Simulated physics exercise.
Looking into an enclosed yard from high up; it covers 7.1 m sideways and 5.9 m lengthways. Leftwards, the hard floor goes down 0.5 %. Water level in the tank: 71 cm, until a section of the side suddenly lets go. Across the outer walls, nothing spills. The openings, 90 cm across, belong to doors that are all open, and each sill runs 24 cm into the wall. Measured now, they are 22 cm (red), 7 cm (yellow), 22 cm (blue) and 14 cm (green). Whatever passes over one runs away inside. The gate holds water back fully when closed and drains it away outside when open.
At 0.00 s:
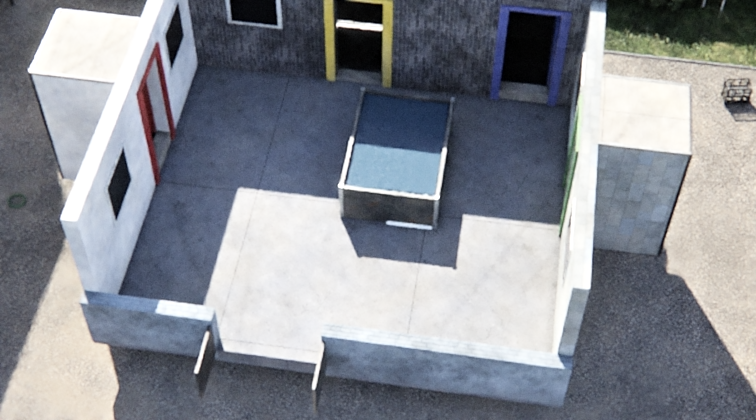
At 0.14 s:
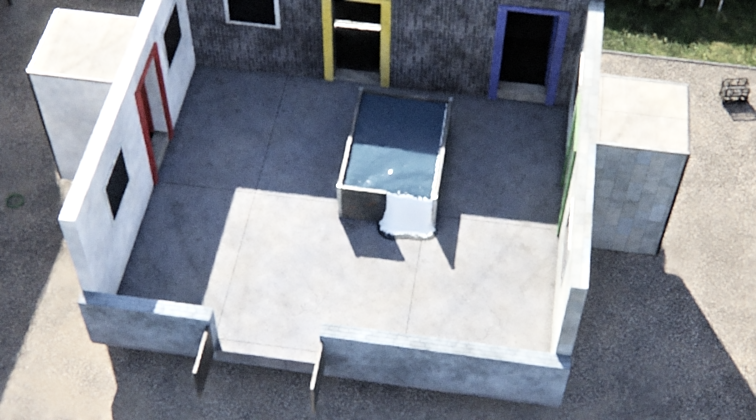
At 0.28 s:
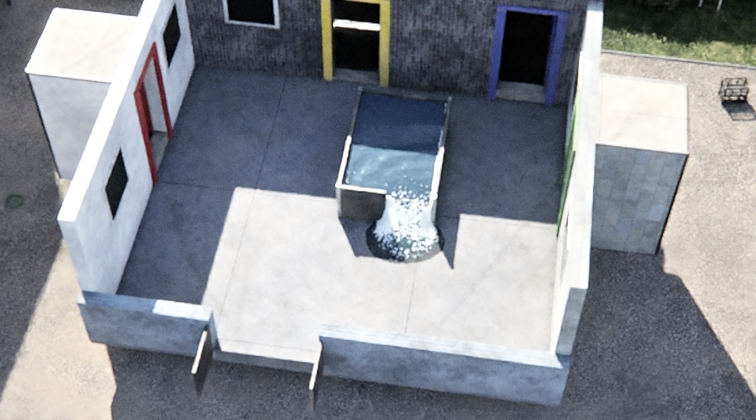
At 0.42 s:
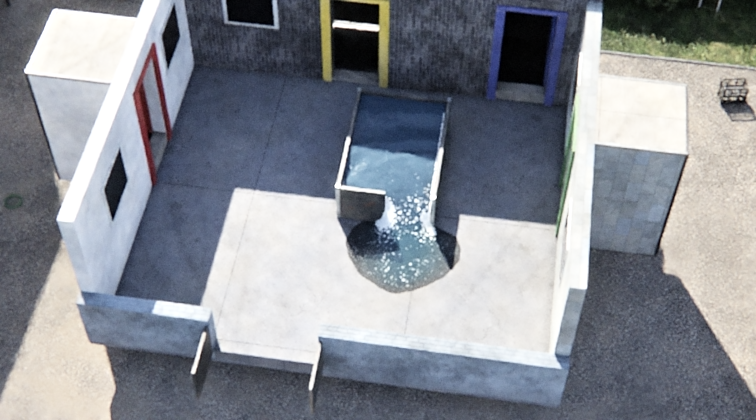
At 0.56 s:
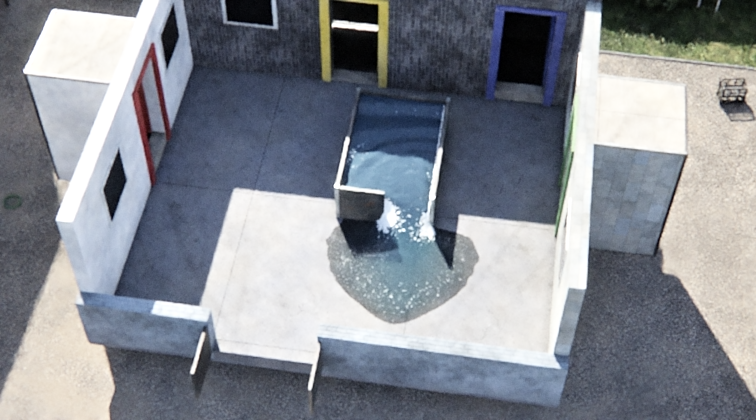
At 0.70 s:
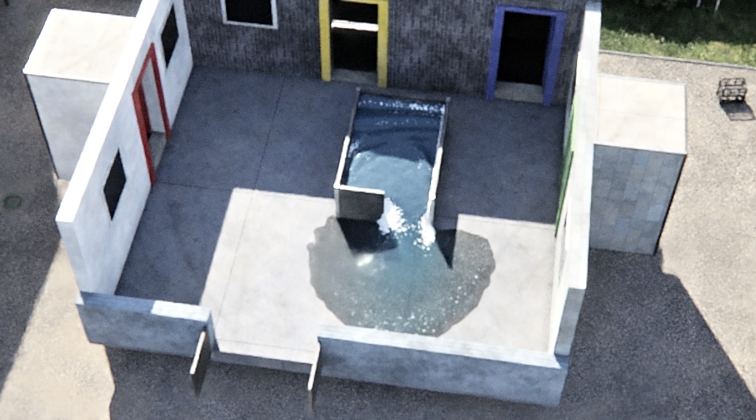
Water poured out through a gap in the front of a raised tank in a walled yard, splashing white at first, then spreading in a widening, rounded puddle across the pale floor towards the low front wall.
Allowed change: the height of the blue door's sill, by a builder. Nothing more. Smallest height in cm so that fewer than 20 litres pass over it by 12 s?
I would say 7.5 cm.
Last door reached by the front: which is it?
Coming last is the yellow one.
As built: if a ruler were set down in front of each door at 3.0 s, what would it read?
Depths in cm - red: 0, yellow: 0, blue: 0, green: 0.
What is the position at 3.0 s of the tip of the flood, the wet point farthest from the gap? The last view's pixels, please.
Roughly at (138, 327) in the last view.
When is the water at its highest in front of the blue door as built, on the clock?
5.5 s.
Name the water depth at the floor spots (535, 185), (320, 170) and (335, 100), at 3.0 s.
Approx. 0 / 0 / 0 cm.
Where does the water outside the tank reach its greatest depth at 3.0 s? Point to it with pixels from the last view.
Near pixel (542, 380).
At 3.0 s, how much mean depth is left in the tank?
The mean depth is about 35 cm.
After 1.4 s water covers 25 % of the floor, deepest (34 cm) near (404, 232); it has not reached the blue door.
After 3.0 s water covers 30 % of the floor, deepest (28 cm) near (542, 380); it has not reached the blue door.
After 12.0 s water covers 90 % of the floor, deepest (10 cm) near (173, 125); 7 cm at the blue door, 0 litres in over its 22 cm sill.
At the blue door as built, the water arrived by 5.1 s and peaked near 12 cm at 5.6 s.
Run again over the same 12 s with other heights there, 37 litres in over 6.5 cm, 9 litres over 9 cm. The limit of 20 litres is kept from about 7.5 cm up.
